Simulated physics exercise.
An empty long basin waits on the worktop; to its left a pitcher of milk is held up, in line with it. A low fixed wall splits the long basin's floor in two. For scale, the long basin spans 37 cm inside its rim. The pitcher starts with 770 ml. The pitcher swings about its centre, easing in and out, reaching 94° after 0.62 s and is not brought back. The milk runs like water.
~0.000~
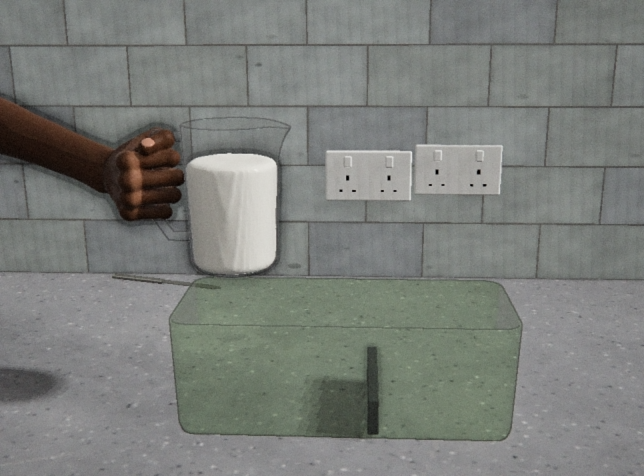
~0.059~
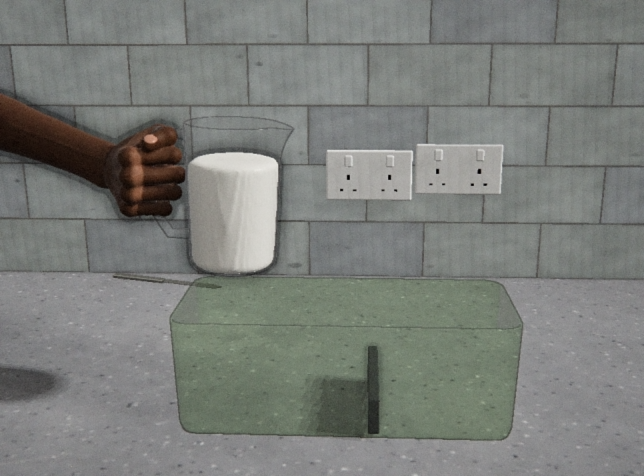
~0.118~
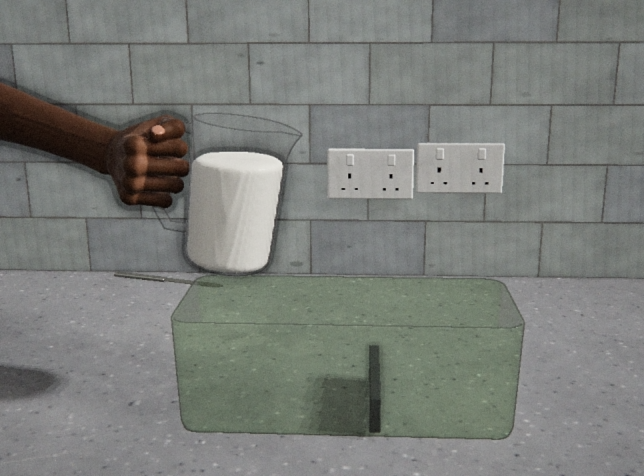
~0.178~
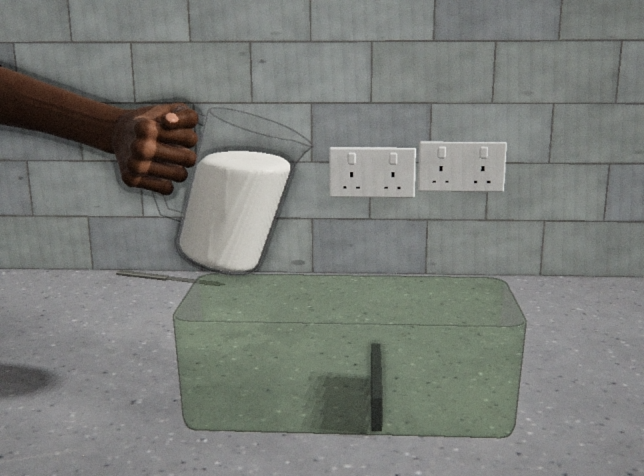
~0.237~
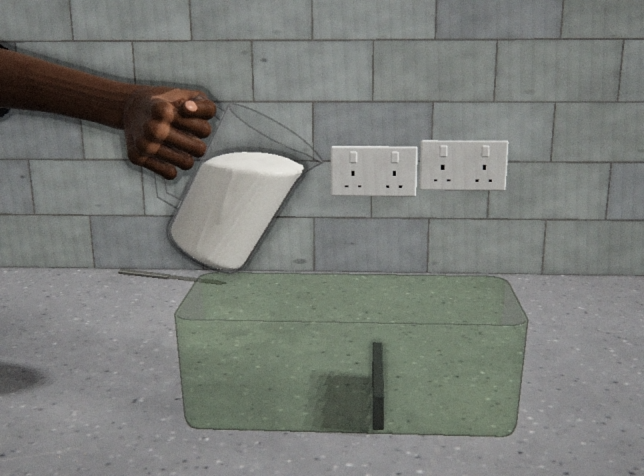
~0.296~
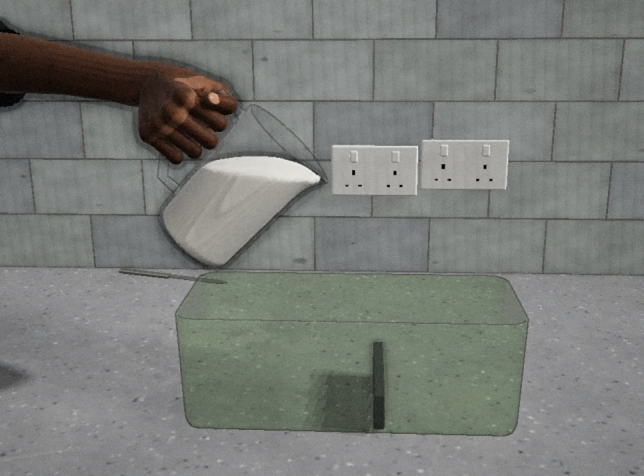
On a speckled grey worktop against a tiled wall with two double sockets, a hand holds a clear pitcher of milk above a long green see-through basin, then tilts it steadily rightward until the milk reaches the spout.
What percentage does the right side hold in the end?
Roughly 78 per cent is past the wall.
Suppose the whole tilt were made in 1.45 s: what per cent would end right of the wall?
Then about 80 per cent.
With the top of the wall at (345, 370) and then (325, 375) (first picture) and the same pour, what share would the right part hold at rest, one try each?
First 95, then 95 per cent.
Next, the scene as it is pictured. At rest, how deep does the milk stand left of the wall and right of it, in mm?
Some 6 mm on the left and 30 mm on the right.
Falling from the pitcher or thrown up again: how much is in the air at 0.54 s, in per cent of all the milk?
Some 16 per cent.
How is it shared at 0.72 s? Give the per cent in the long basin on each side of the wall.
Left about 10, right about 32.
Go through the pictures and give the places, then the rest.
In the first picture, tilt 0°; pouring edge (291, 126); surface from (189, 161) to (276, 162); the long basin's rim runs from (183, 300) to (511, 305); the wall's top is at (373, 373).
In the second picture, tilt 2°; pouring edge (294, 127); surface from (191, 160) to (278, 163).
In the third picture, tilt 8°; pouring edge (302, 133); surface from (195, 159) to (283, 162).
In the fourth picture, tilt 18°; pouring edge (314, 144); surface from (199, 167) to (291, 163).
In the fifth picture, tilt 30°; pouring edge (324, 161); surface from (192, 184) to (303, 165).
In the sixth picture, tilt 44°; pouring edge (329, 181); surface from (180, 190) to (320, 174).
By 0.54 s the tilt is 90° and 75 per cent is still to pour, 4 is left of the wall and 5 right of it.
By 0.72 s the tilt is 94° and 40 per cent is still to pour, 10 is left of the wall and 32 right of it.
By 0.91 s the tilt is 94° and 18 per cent is still to pour, 10 is left of the wall and 65 right of it.
By 1.12 s the tilt is 94° and 8 per cent is still to pour, 13 is left of the wall and 76 right of it.
At rest 21 per cent lies left of the wall, 78 right of it and 0 outside.
